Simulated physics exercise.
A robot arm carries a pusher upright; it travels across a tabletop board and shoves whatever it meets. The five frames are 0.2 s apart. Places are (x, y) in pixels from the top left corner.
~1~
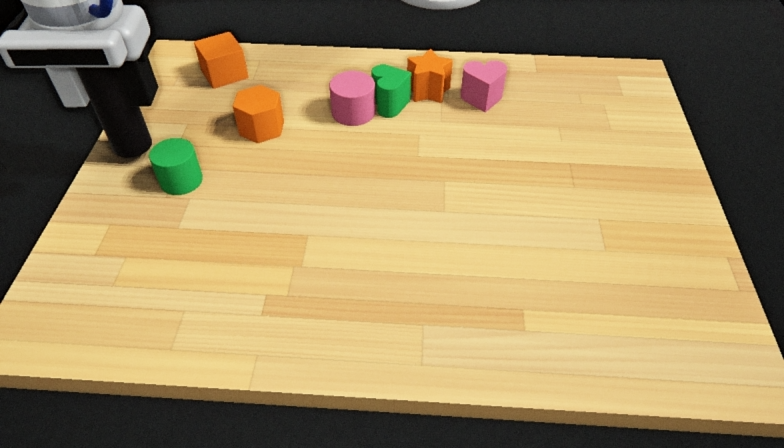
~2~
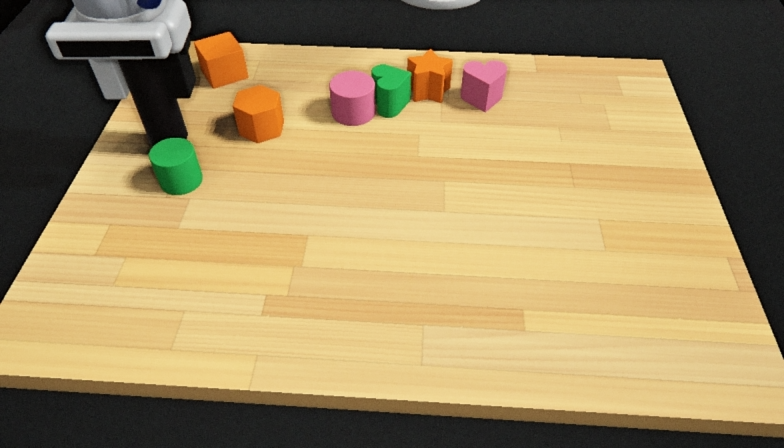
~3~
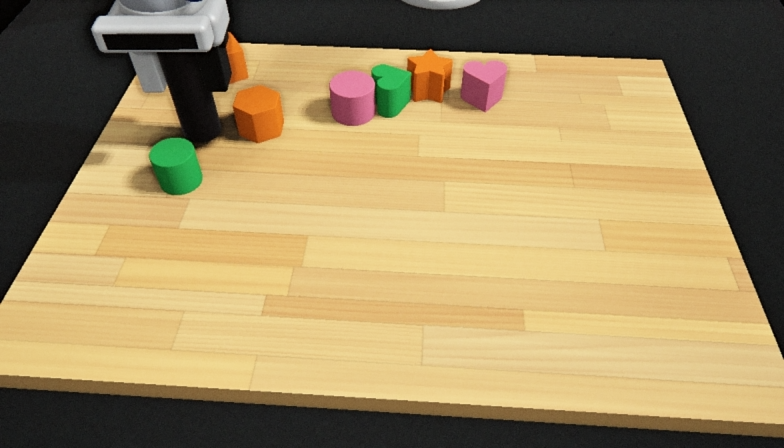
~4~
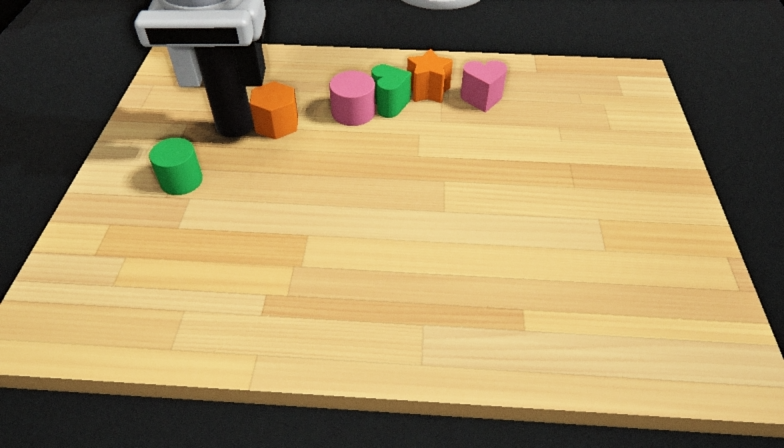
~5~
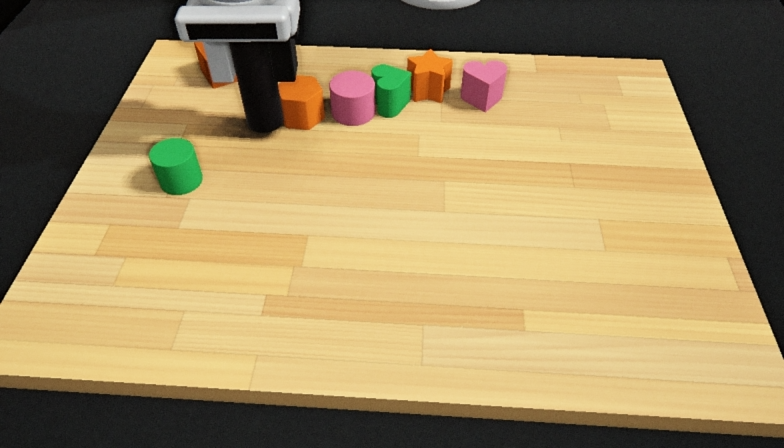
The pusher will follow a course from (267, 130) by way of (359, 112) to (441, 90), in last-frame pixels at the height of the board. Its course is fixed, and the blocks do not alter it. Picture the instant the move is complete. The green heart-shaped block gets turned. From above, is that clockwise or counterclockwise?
Verdict: Clockwise.
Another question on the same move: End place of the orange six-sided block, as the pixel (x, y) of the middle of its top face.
I predict (335, 63).
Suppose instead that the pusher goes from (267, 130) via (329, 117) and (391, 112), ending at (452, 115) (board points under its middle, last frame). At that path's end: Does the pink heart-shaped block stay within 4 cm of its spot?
Yes, I think so.
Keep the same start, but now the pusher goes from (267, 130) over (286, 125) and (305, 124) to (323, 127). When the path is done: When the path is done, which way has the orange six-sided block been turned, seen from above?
Its rotation is counterclockwise.
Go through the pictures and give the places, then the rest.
Pusher's lower end (133, 146); orange six-sided block (256, 99); pink round block (352, 83); green heart-shaped block (390, 75); orange star block (430, 62); pink heart-shaped block (486, 70), in the first frame.
Pusher (169, 138); blocks still, in the second frame.
Pusher (203, 131); blocks still, in the third frame.
Pusher (235, 126); orange six-sided block (272, 95), in the fourth frame.
Pusher (266, 122); orange six-sided block (299, 87); pink round block (352, 83); green heart-shaped block (390, 75); orange star block (430, 62); pink heart-shaped block (486, 70), in the fifth frame.
The first path, step by step. One third of the way, pusher (328, 110); orange six-sided block (332, 66), turned 55° anticlockwise; pink round block (377, 69); green heart-shaped block (413, 76), turned 25° clockwise; orange star block (441, 63), turned 25° anticlockwise.
Two thirds of the way, pusher (389, 97); orange six-sided block (335, 63), turned 75° anticlockwise; pink round block (399, 54); green heart-shaped block (428, 72), turned 50° clockwise; orange star block (453, 59), turned 15° anticlockwise; pink heart-shaped block (494, 69).
At the end, pusher (441, 82); orange six-sided block (335, 63), turned 75° anticlockwise; pink round block (413, 44); green heart-shaped block (478, 56), turned 35° clockwise; orange star block (493, 39), turned 35° anticlockwise; pink heart-shaped block (514, 65), turned 75° clockwise.
